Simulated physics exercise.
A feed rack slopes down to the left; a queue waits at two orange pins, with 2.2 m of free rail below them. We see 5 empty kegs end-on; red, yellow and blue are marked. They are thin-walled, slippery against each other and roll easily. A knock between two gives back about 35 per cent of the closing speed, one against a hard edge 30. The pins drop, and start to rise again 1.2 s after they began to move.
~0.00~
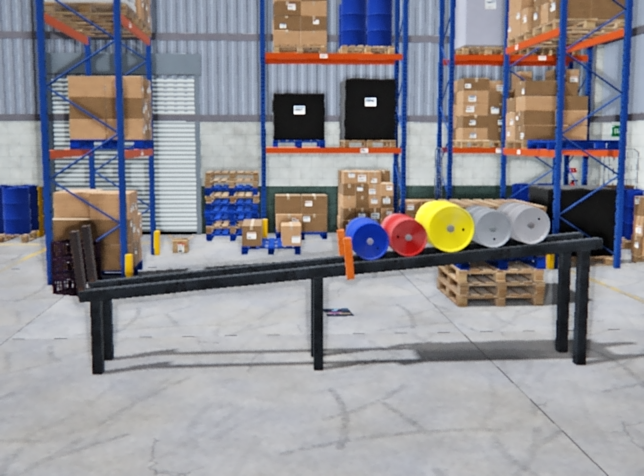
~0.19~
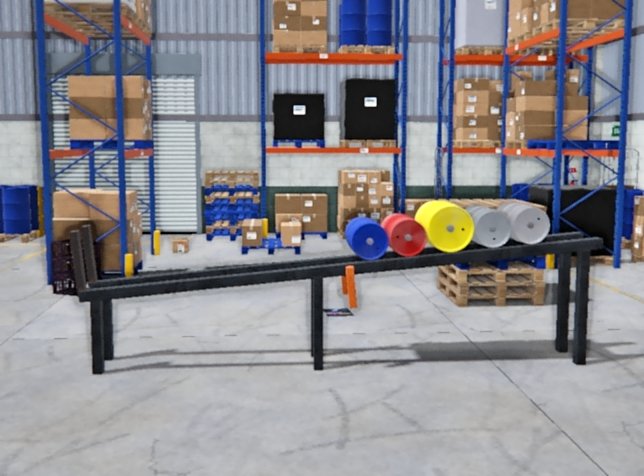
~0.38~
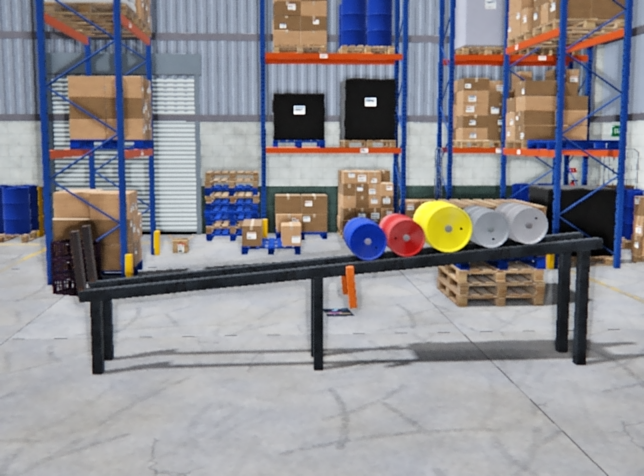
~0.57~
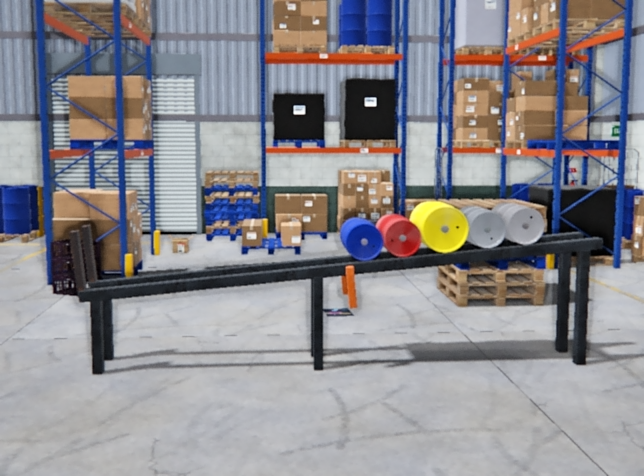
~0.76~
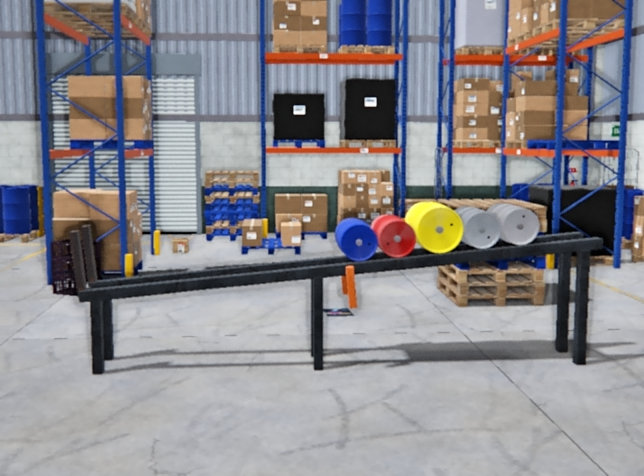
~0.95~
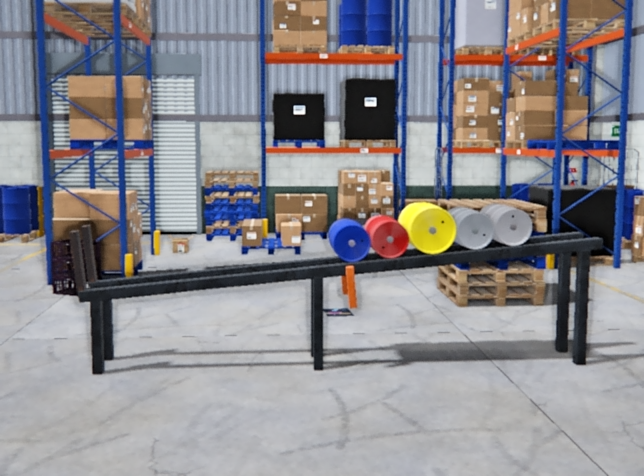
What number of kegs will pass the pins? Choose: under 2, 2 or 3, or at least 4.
The answer is under 2, which leaves 4 of 5.
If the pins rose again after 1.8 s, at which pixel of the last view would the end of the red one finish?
Around (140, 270).
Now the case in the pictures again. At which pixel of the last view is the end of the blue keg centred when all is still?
Around (102, 269).
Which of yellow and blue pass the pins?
Yellow stays behind the pins; blue runs down the rack.
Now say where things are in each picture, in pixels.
In the first frame, red (409, 238), yellow (452, 229), blue (371, 242); pins up; the rack falls 5°.
In the second frame, red (409, 238), yellow (452, 229), blue (371, 242); pins down.
In the third frame, red (407, 238), yellow (450, 229), blue (369, 242); pins down.
In the fourth frame, red (404, 239), yellow (446, 230), blue (365, 243); pins down; the first has rolled 5 cm.
In the fifth frame, red (398, 239), yellow (441, 230), blue (360, 243); pins down; the first has rolled 10 cm.
In the sixth frame, red (391, 240), yellow (434, 231), blue (352, 244); pins down; the first has rolled 15 cm.
Then, 1.3 s in, red is on the rails, 20 cm above the pins, rolling left; yellow is on the rails, 55 cm above the pins, rolling left; blue is on the rails, 10 cm below the pins, rolling left; 1 through so far.
Then, 1.5 s in, red is in the air, 20 cm above the pins; blue is in the air, 30 cm below the pins, rolling left; still the same for yellow; 1 through so far.
In the end (3.6 s), red is on the rails, 20 cm above the pins; yellow is on the rails, 55 cm above the pins; blue is on the rails, 200 cm below the pins; 1 through so far.
